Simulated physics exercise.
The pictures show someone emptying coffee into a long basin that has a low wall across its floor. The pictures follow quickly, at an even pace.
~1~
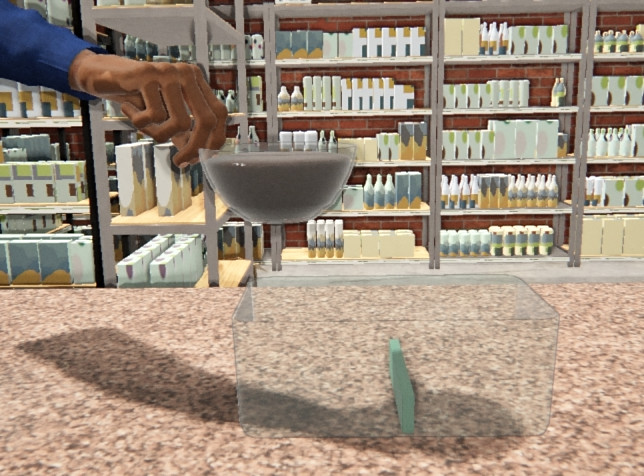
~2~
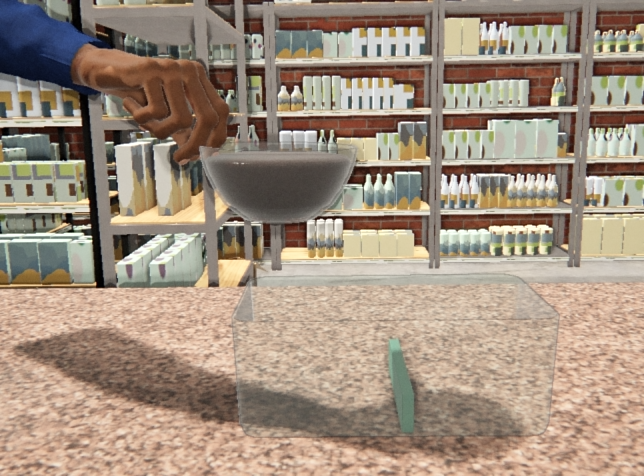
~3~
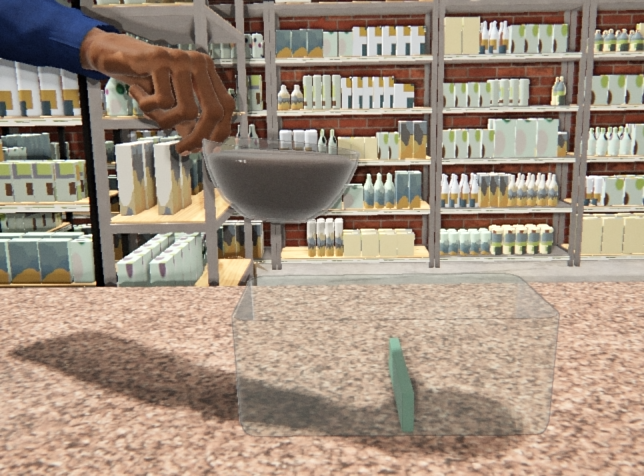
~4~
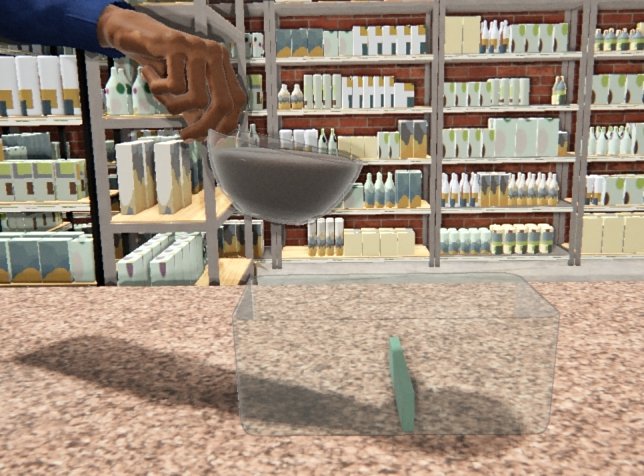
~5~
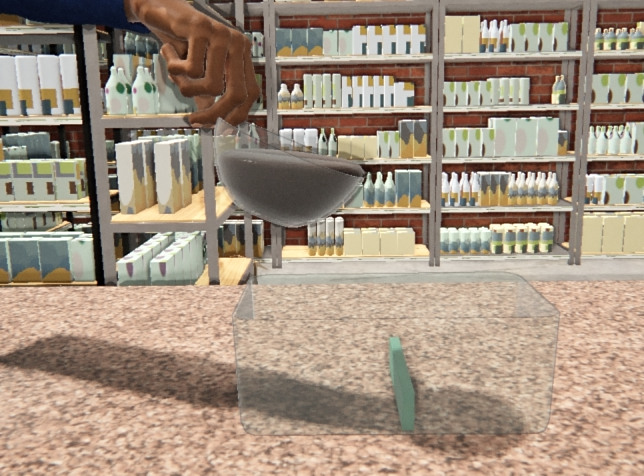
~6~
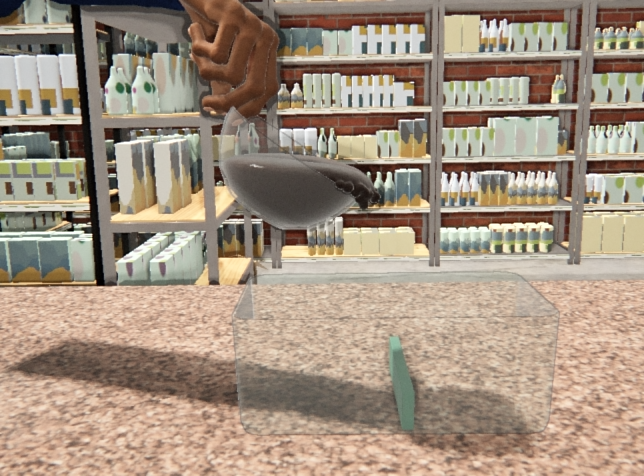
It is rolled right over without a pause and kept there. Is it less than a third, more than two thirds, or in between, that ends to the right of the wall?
In the end between a third and two thirds is right of the wall.
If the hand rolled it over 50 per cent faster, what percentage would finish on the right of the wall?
Some 40 per cent.
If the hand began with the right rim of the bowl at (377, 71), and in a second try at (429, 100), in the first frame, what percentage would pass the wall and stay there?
Near 70 % and 75 %.
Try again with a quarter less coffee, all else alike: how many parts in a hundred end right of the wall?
Near 40 %.
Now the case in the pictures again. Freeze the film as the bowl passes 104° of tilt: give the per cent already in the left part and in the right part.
Left about 25, right about 50.
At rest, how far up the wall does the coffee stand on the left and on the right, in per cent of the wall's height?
Near 40 on the left, 40 on the right.
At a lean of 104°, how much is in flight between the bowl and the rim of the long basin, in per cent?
About 20 per cent.
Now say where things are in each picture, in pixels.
The first picture shows tilt 0°; pouring edge (356, 147); surface from (207, 159) to (351, 157); the long basin's rim runs from (242, 299) to (537, 296); the wall's top is at (400, 366).
The second picture shows tilt 2°; pouring edge (356, 149); surface from (207, 157) to (352, 157).
The third picture shows tilt 6°; pouring edge (359, 155); surface from (210, 154) to (354, 159).
The fourth picture shows tilt 14°; pouring edge (361, 165); surface from (215, 152) to (359, 162).
The fifth picture shows tilt 24°; pouring edge (362, 179); surface from (220, 152) to (360, 170); 3 per cent is over the edge.
The sixth picture shows tilt 36°; pouring edge (360, 196); surface from (225, 159) to (351, 181); 12 per cent is over the edge.
A moment on, the bowl is tipped right over and 4 per cent is still to pour, 27 is left of the wall and 50 right of it.
Next, the bowl is tipped right over and 0 per cent is still to pour, 47 is left of the wall and 49 right of it.
Then the bowl is tipped right over and 0 per cent is still to pour, 50 is left of the wall and 48 right of it.
Later the bowl is tipped right over and 0 per cent is still to pour, 50 is left of the wall and 48 right of it.
At rest 50 per cent lies left of the wall, 48 right of it and 2 outside.
